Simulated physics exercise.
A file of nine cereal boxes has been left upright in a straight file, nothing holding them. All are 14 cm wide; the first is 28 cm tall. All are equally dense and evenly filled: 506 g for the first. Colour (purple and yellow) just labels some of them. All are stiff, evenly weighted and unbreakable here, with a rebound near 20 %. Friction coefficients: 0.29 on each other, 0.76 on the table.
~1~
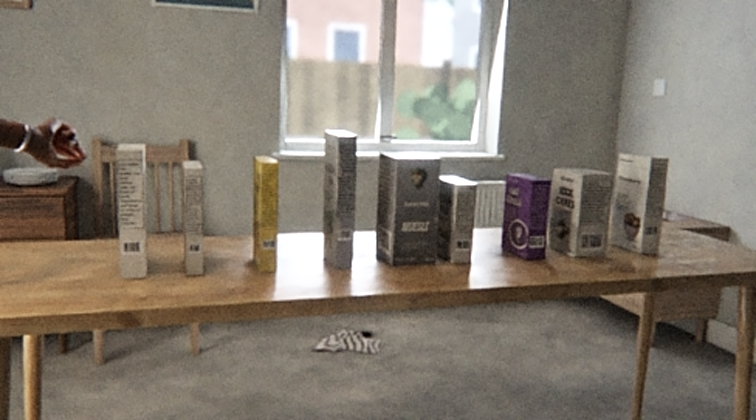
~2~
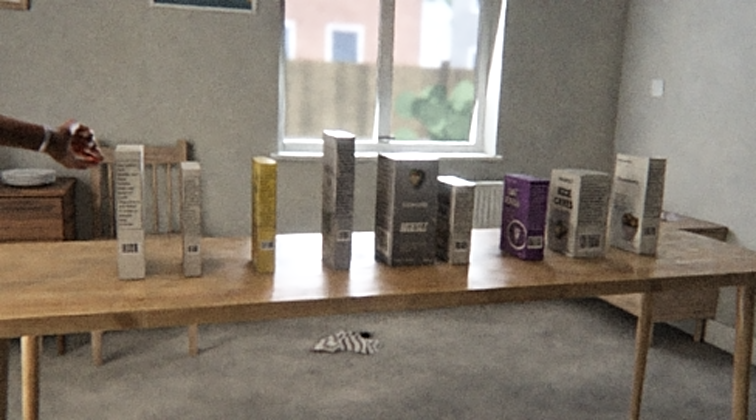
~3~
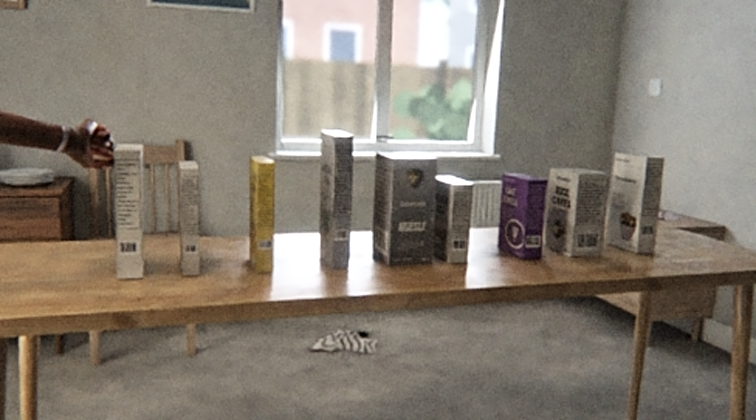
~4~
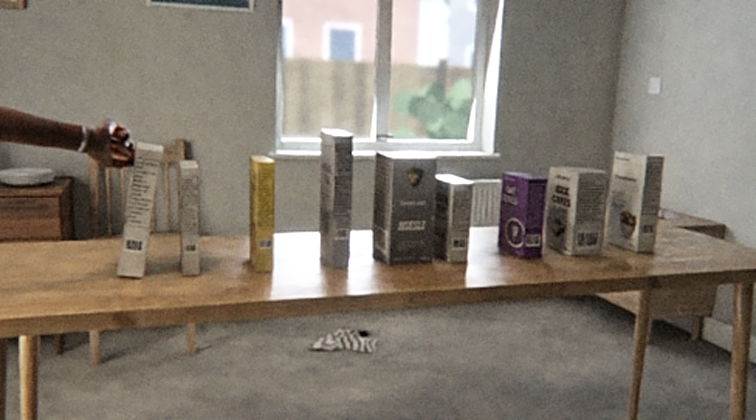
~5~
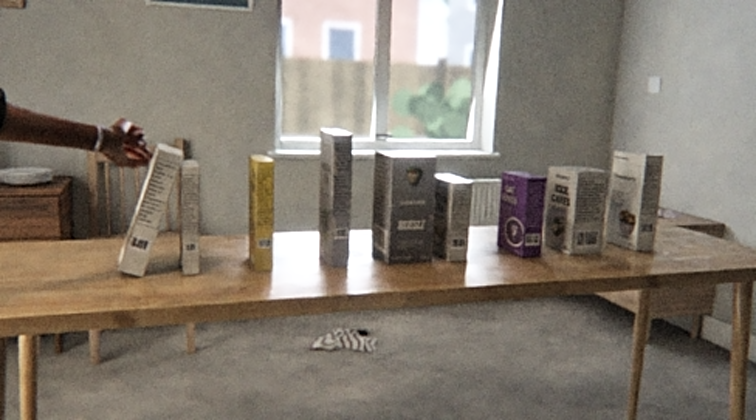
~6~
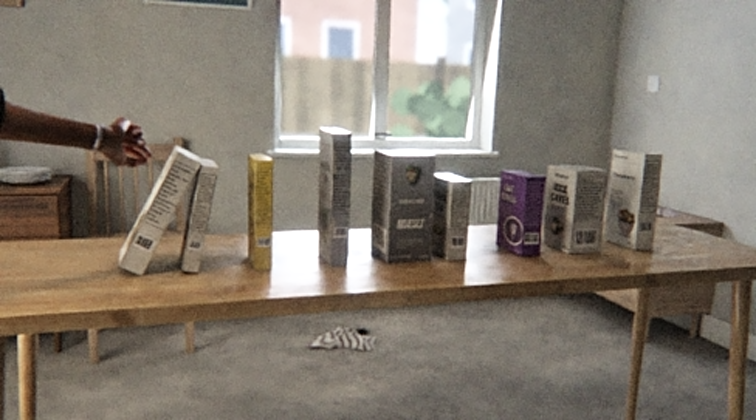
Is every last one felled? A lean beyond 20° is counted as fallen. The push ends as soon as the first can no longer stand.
Not all go over.
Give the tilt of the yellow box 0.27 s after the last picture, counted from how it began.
Some 30°.
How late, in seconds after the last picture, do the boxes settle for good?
Around 0.5 s.
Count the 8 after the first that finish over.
The count is 3.
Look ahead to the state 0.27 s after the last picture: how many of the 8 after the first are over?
At that moment 2.
Then, 0.09 s later than the last frame, 1 of the 8 other boxes over.
Then, 0.19 s later than the last frame, 1 of the 8 other boxes over; yellow box tilted 13°.
Then, 0.27 s later than the last frame, 2 of the 8 other boxes over; yellow box tilted 34°.
Then, 0.39 s later than the last frame, 2 of the 8 other boxes over; yellow box tilted 51°.
When it is over, 3 of the 8 other boxes over; yellow box tilted 55°; purple box unmoved. Five left standing. In pixels of the last frame, middles, yellow box near (307, 224), purple box near (520, 212).
